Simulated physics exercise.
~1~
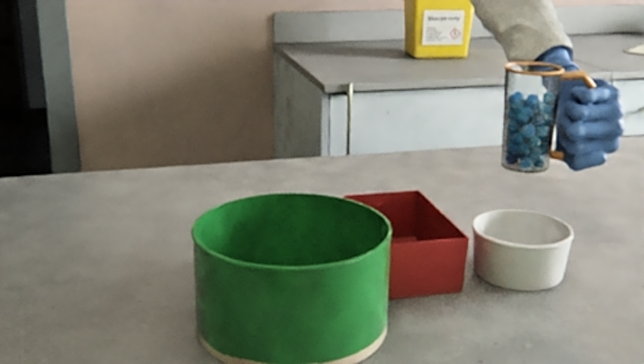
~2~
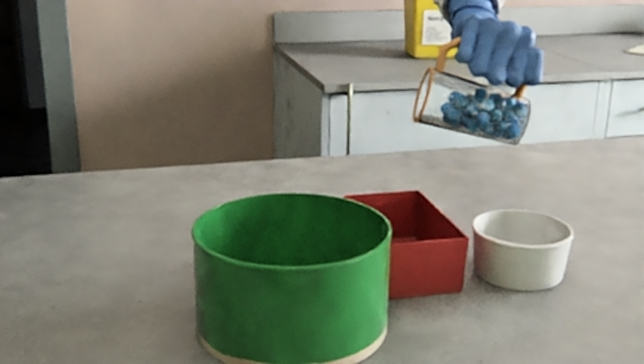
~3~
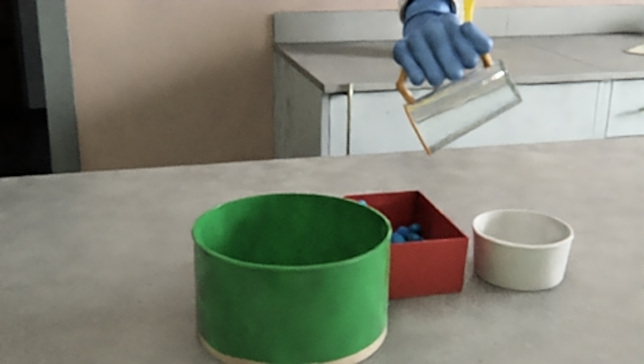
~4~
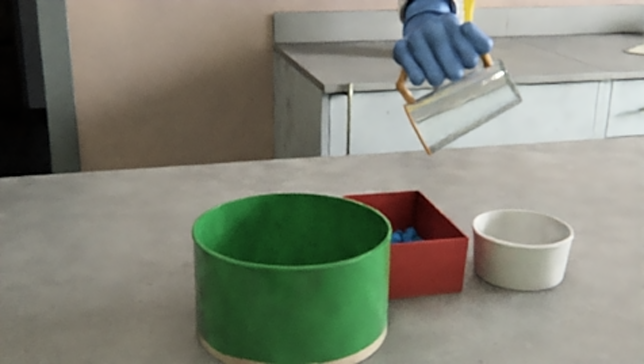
On a grey tabletop with a green pot, a red tin and a white dish, a blue-gloved hand lifted and tipped a clear cup of blue pebbles, pouring them into the red tin, where they settled while the hand held the emptied cup above.
